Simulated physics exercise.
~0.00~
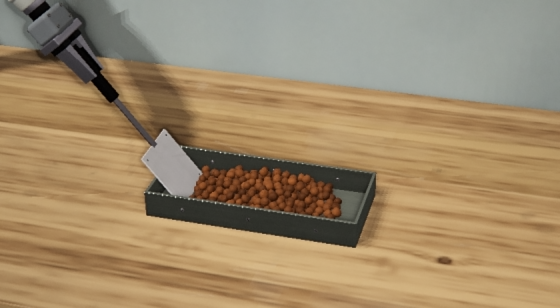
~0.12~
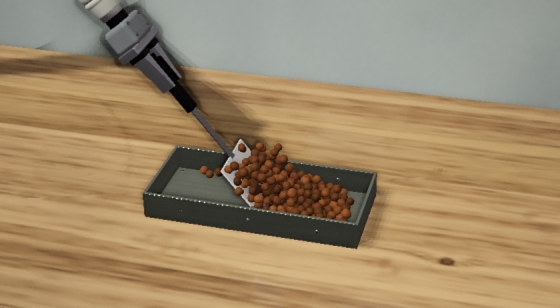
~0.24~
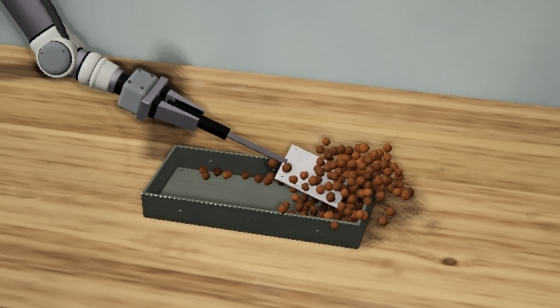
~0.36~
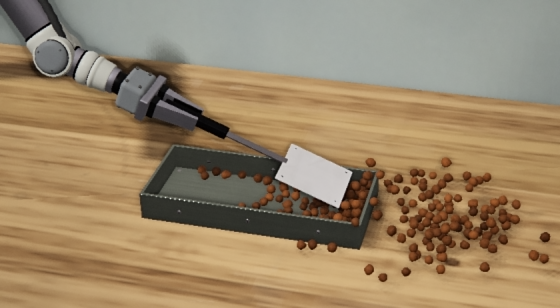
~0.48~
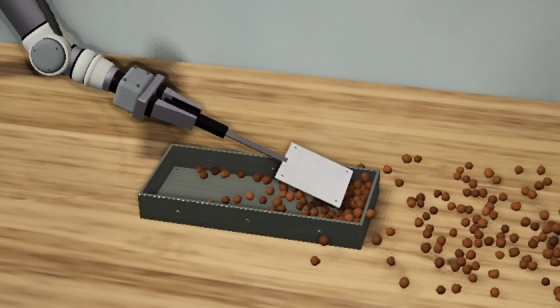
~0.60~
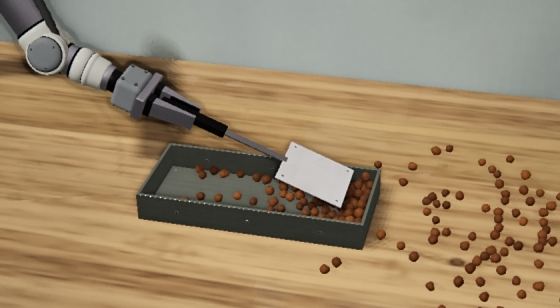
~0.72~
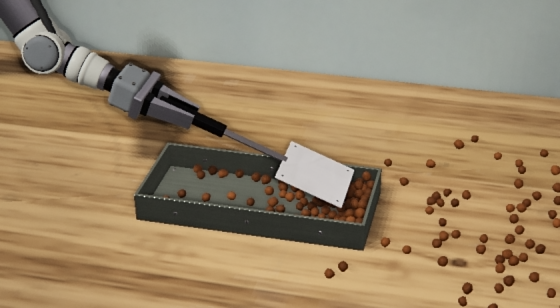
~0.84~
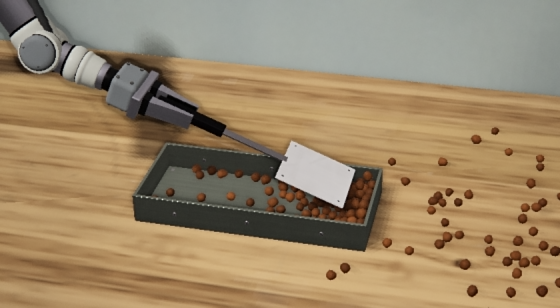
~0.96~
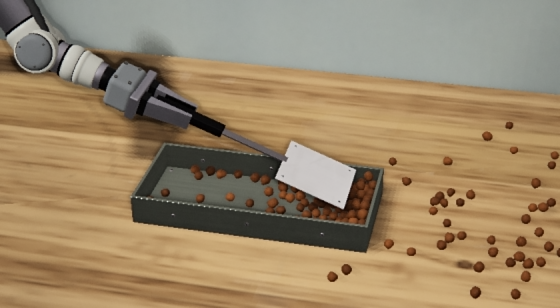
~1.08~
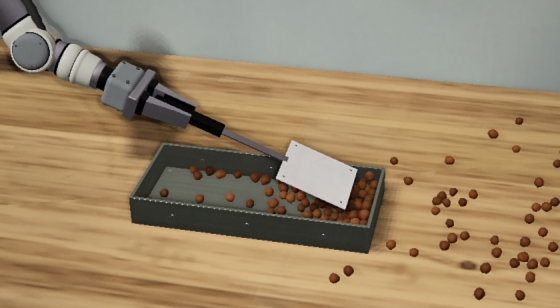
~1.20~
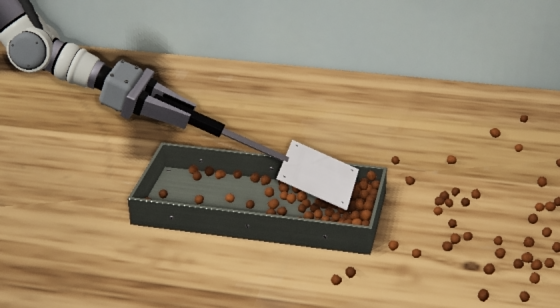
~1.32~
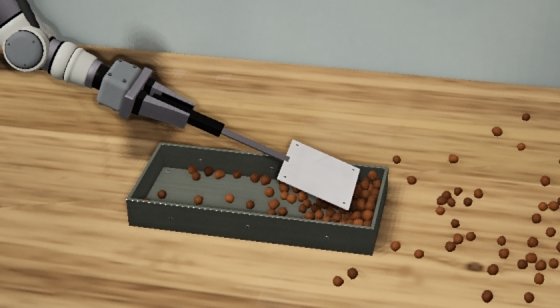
The footage shows a robot arm pushing a spatula rightward through reddish-brown hazelnuts in a dark roasting tin on a wooden table, spilling many over the far right end before stopping; the nuts scatter and settle, some on the table, the others still in the tin.
